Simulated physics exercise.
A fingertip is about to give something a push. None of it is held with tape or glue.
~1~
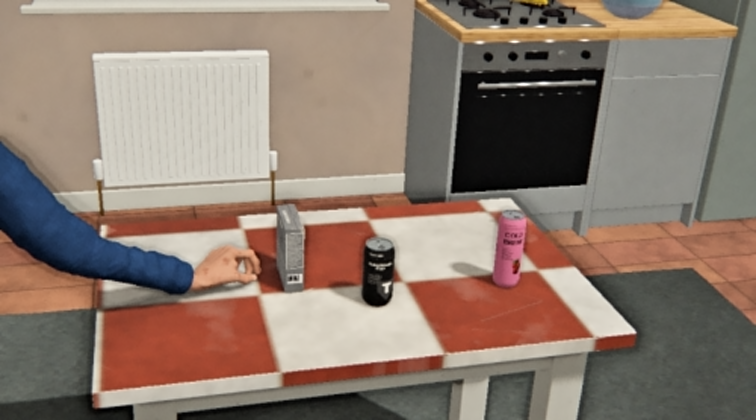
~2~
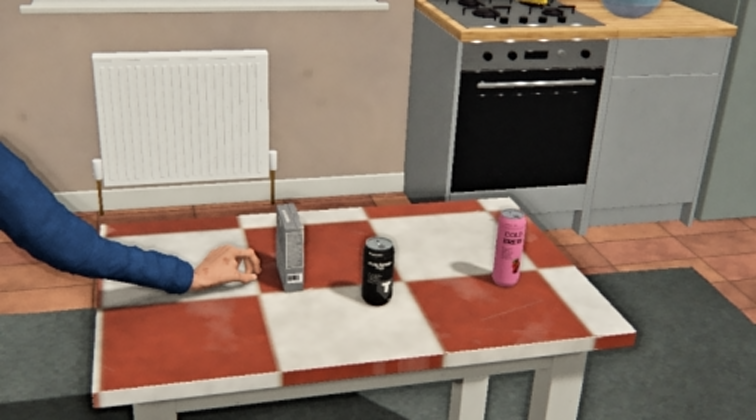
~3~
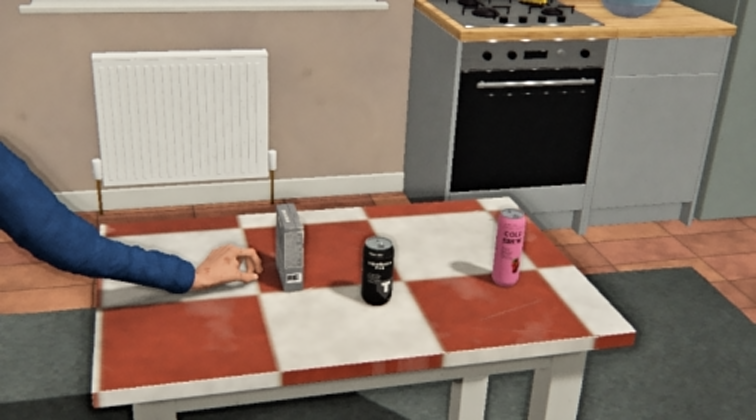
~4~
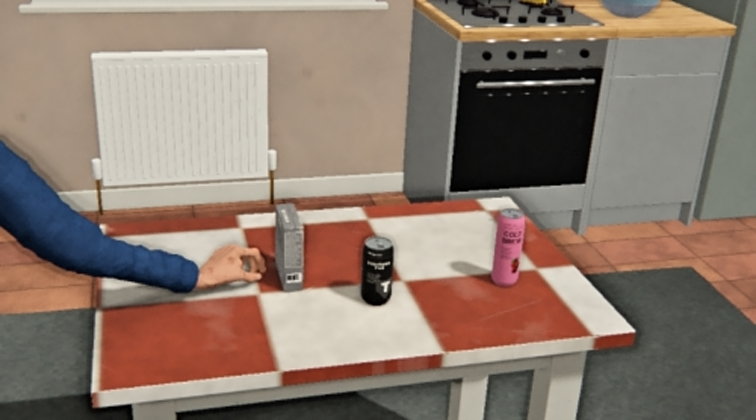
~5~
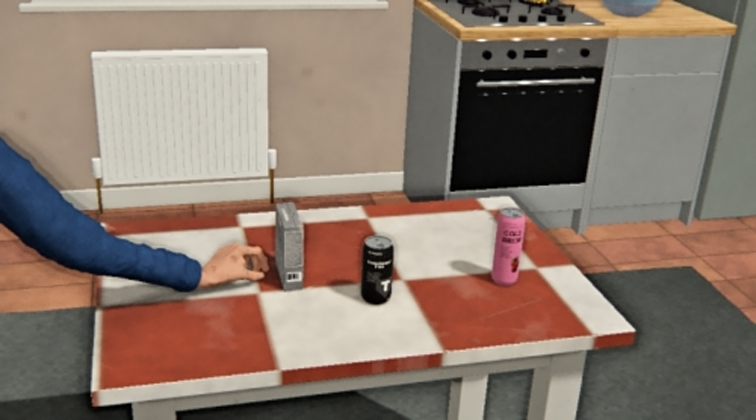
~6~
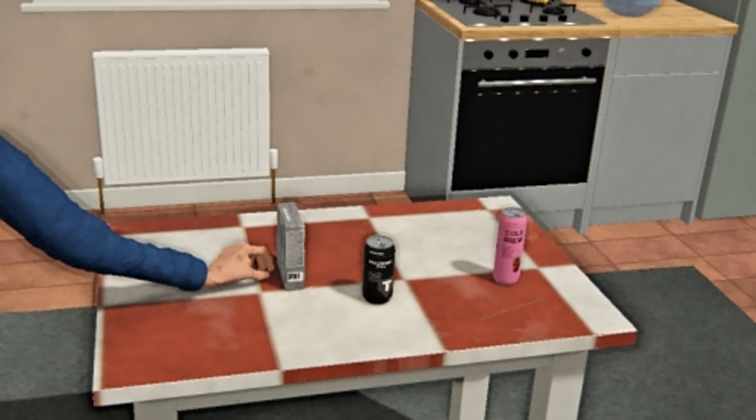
In a kitchen, a hand on a checked table inches right toward a grey packet.
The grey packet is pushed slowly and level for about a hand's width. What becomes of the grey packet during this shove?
The grey packet remains upright.
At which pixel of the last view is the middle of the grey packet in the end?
Near (348, 242).
Then, 0.40 s later than the last frame, grey packet moved a little near (301, 245).
Then, 0.70 s later than the last frame, grey packet moved a little near (315, 244).
Then, 1.00 s later than the last frame, grey packet moved about its own width near (329, 243).
Then, 1.30 s later than the last frame, grey packet moved about its own width near (344, 242).
When it is over, moved from the start, grey packet. End places, in pixels of the last picture, grey packet near (348, 242).
